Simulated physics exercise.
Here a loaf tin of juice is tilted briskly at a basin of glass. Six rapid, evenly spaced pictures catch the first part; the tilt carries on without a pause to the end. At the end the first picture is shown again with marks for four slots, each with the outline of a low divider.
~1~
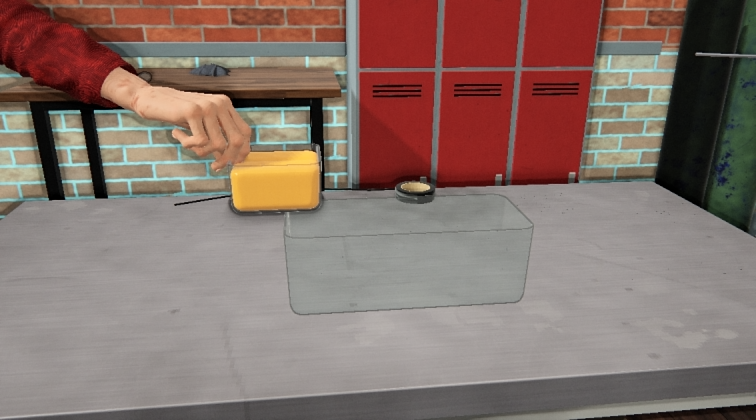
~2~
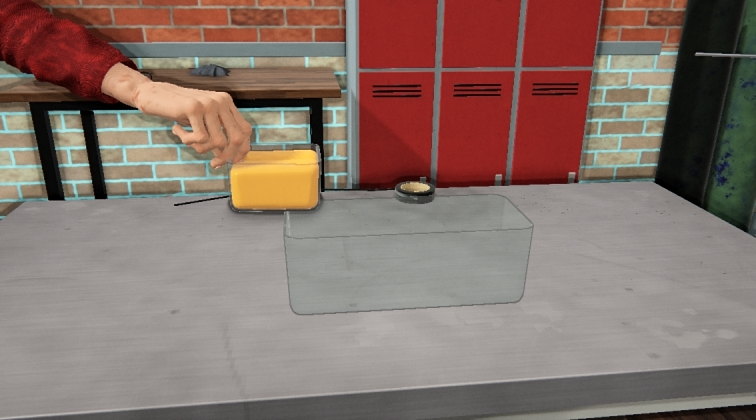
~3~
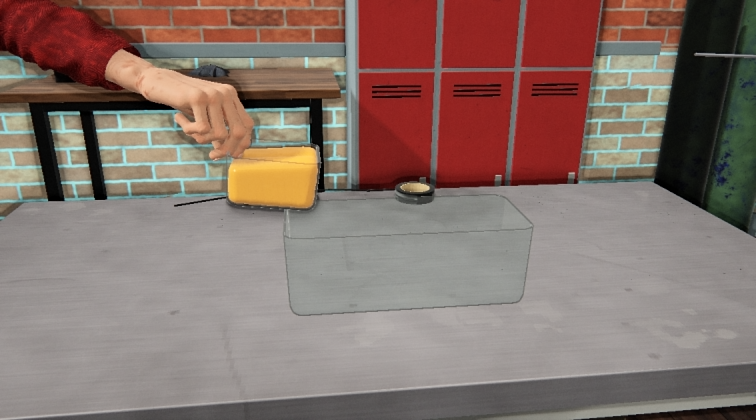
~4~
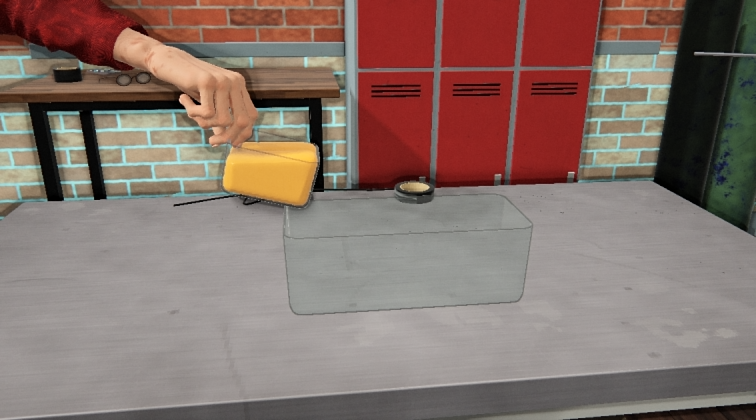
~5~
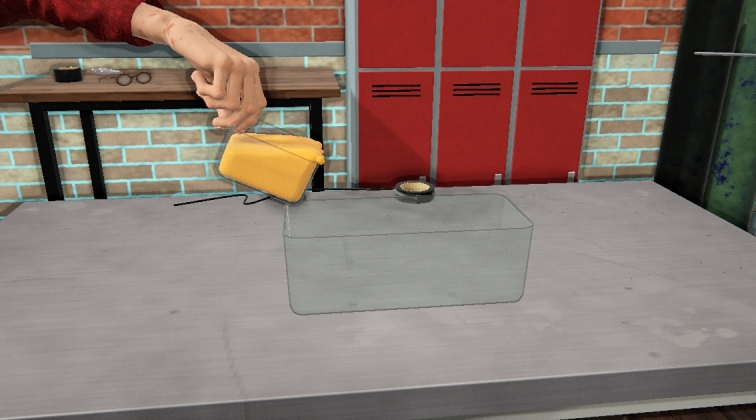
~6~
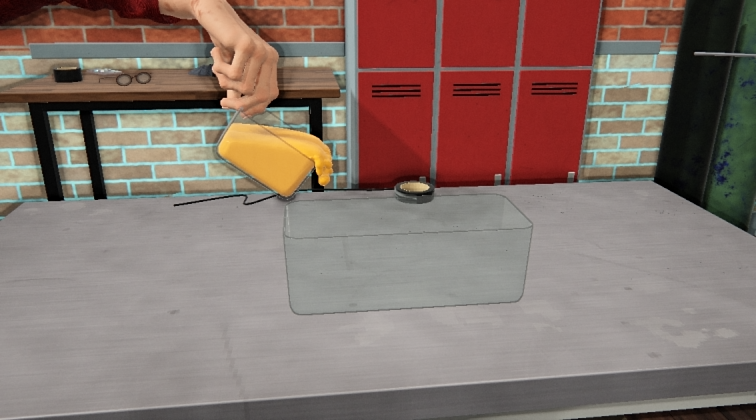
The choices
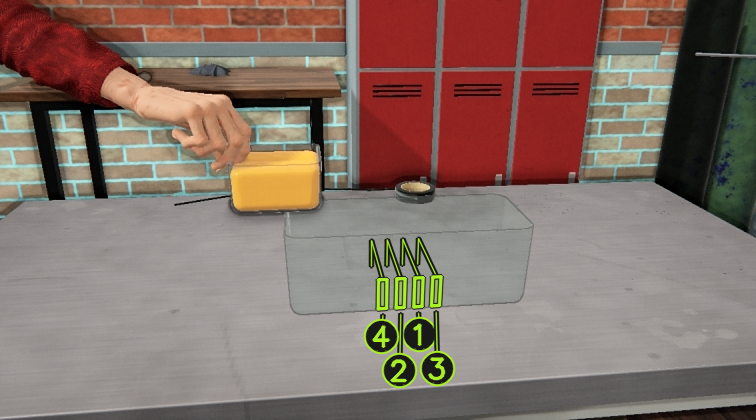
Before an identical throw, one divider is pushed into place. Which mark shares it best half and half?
It is 2.
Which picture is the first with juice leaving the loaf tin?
Picture 5.
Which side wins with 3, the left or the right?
More ends on the left.
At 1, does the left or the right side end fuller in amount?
The left one.
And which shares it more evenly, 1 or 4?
That is slot 4.
On the marked copy, 1 at (418, 313); 2 at (400, 314); 3 at (436, 311); 4 at (382, 315).
With 1, about 83 % ends left of the wall and 14 % right of it; 3 % is lost outside.
With 2, about 49 % ends left of the wall and 49 % right of it.
With 3, about 91 % ends left of the wall and 8 % right of it.
With 4, about 24 % ends left of the wall and 74 % right of it.
